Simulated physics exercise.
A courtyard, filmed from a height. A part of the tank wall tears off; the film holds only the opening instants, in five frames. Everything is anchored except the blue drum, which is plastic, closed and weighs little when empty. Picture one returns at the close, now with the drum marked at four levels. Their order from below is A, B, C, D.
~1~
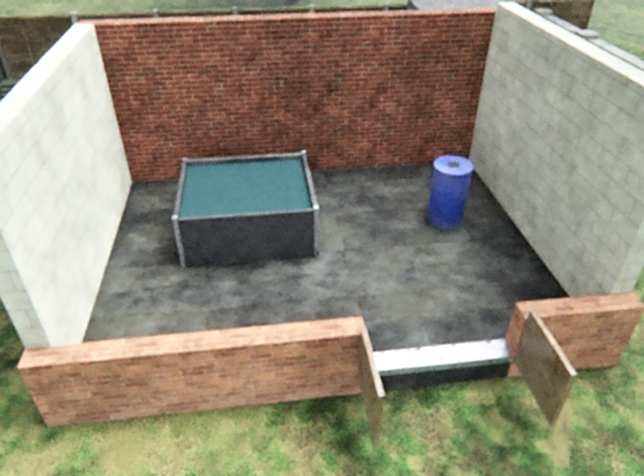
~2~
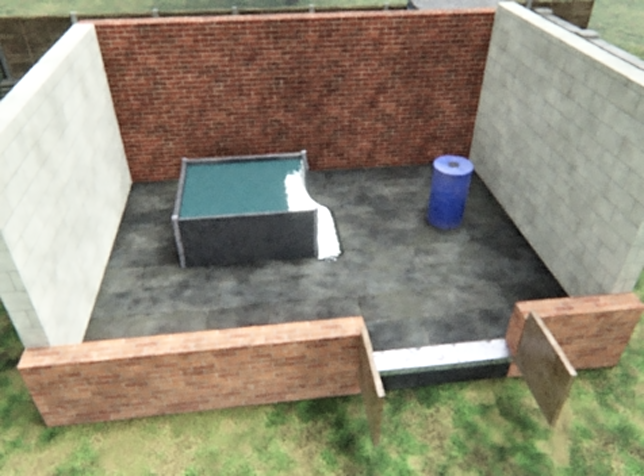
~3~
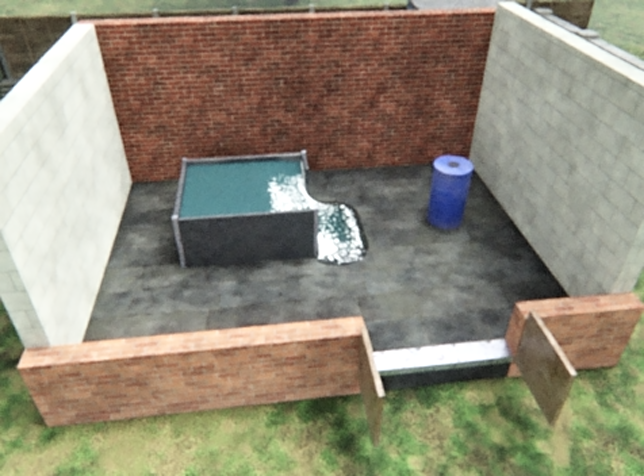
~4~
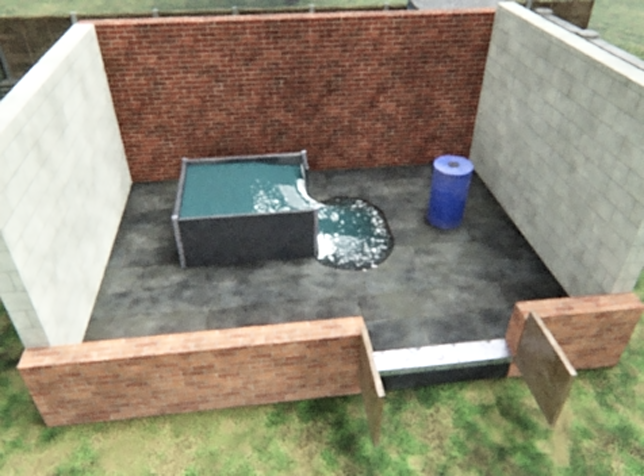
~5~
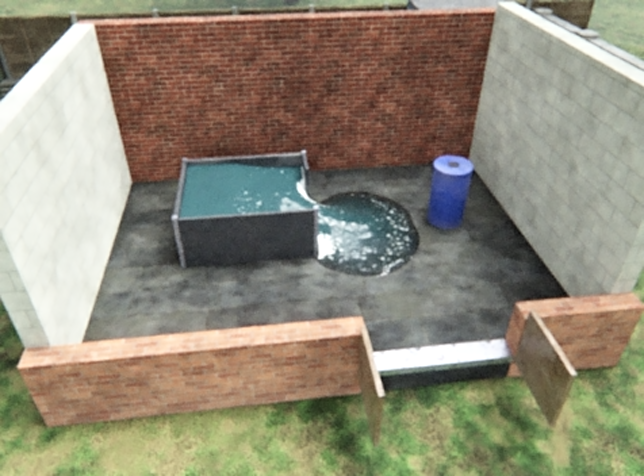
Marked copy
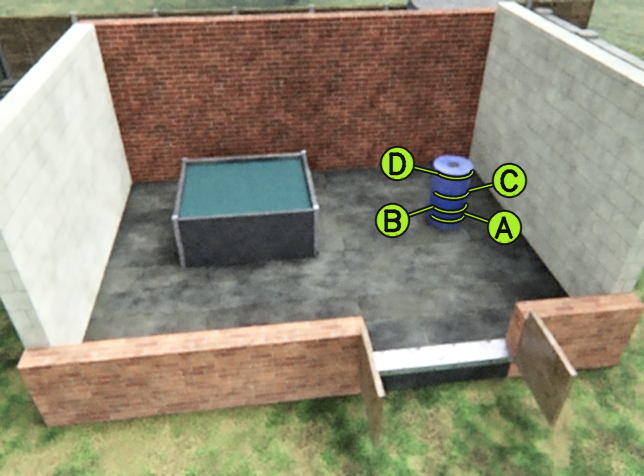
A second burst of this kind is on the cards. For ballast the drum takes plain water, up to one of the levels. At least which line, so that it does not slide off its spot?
The answer is level C.
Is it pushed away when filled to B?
Yes, it does.
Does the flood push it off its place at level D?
No, not at all.
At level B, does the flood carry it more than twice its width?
No, less.
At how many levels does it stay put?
Two of the four.
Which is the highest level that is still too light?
The answer is B.
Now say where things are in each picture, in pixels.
Lid of the blue drum at (453, 165); tank full, its middle at (246, 188); open gate at (439, 313), in the first picture.
In the second picture, 2 % of the ground under water, its edge towards the drum at (330, 228).
In the third picture, 4 % of the ground under water, its edge towards the drum at (357, 228).
In the fourth picture, 8 % of the ground under water, its edge towards the drum at (383, 226).
Lid of the blue drum at (453, 165); 11 % of the ground under water, its edge towards the drum at (403, 218), in the fifth picture.
In lime, A at (452, 221); B at (453, 212); C at (456, 198); D at (459, 178); from the bottom up A, B, C, D.
For level A, it is pushed about twice its own width away.
For level B, it is pushed about its own width away.
For level C, it does not move.
For level D, it does not move.
